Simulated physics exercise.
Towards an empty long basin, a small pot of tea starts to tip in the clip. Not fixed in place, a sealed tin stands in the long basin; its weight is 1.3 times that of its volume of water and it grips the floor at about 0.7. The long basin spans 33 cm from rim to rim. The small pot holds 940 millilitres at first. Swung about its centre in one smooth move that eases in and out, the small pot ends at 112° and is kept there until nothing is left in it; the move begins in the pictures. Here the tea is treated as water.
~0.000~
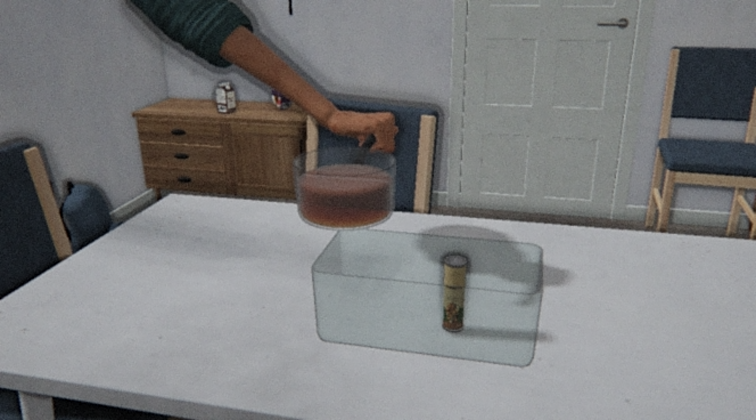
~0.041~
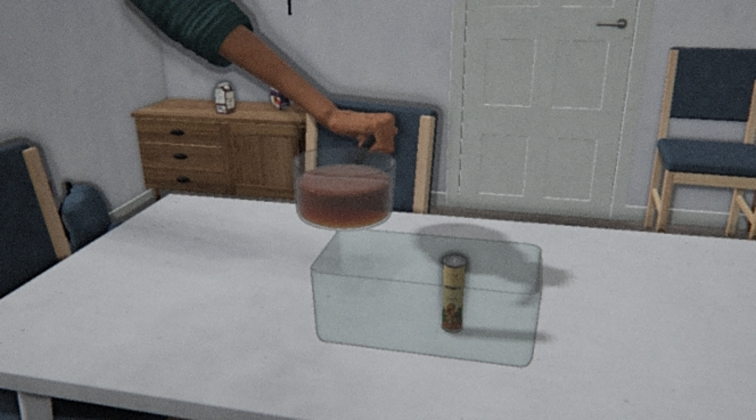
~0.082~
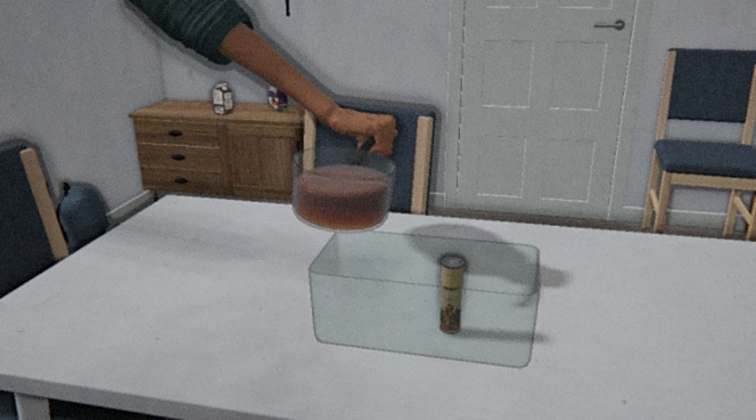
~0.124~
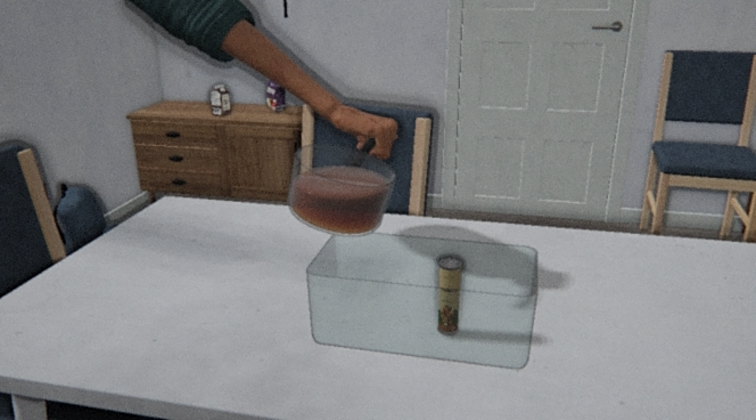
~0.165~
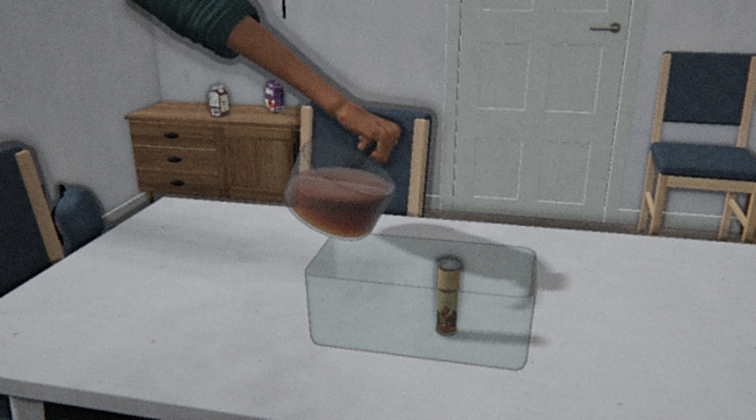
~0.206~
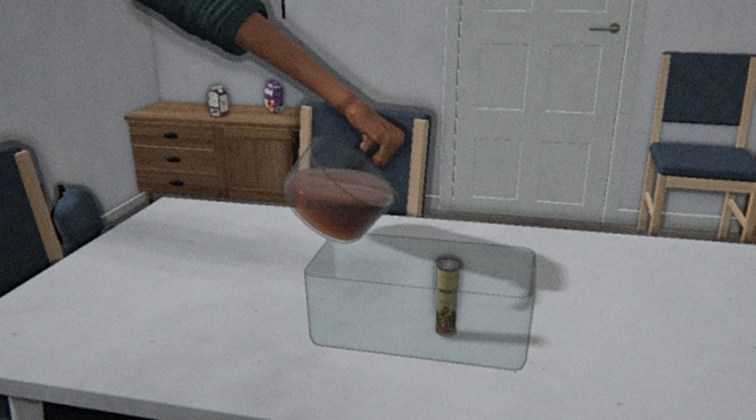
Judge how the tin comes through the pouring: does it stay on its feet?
It never tilts over.
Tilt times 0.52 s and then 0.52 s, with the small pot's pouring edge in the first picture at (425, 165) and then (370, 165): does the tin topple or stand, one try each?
Trial 1 - tin stays standing; trial 2 - tin stays standing.
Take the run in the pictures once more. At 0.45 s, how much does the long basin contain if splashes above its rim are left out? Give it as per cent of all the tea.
Roughly 46 percent.
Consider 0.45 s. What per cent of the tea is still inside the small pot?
Near 24 in a hundred.
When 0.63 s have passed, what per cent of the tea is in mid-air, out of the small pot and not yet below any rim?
Around 3 per cent of the liquid is in flight.
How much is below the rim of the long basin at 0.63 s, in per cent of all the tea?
Close to 92 in a hundred.
After 0.45 s the tilt is 107° and 25 per cent is still to pour; the tin stands where it began.
After 0.63 s the tilt is 112° and 4 per cent is still to pour; the tin stands where it began.
After 0.82 s the tilt is 112° and 0 per cent is still to pour; the tin stands where it began.
After 1.02 s the tilt is 112° and 0 per cent is still to pour; the tin stands where it began.
In the end the tin stands where it began.
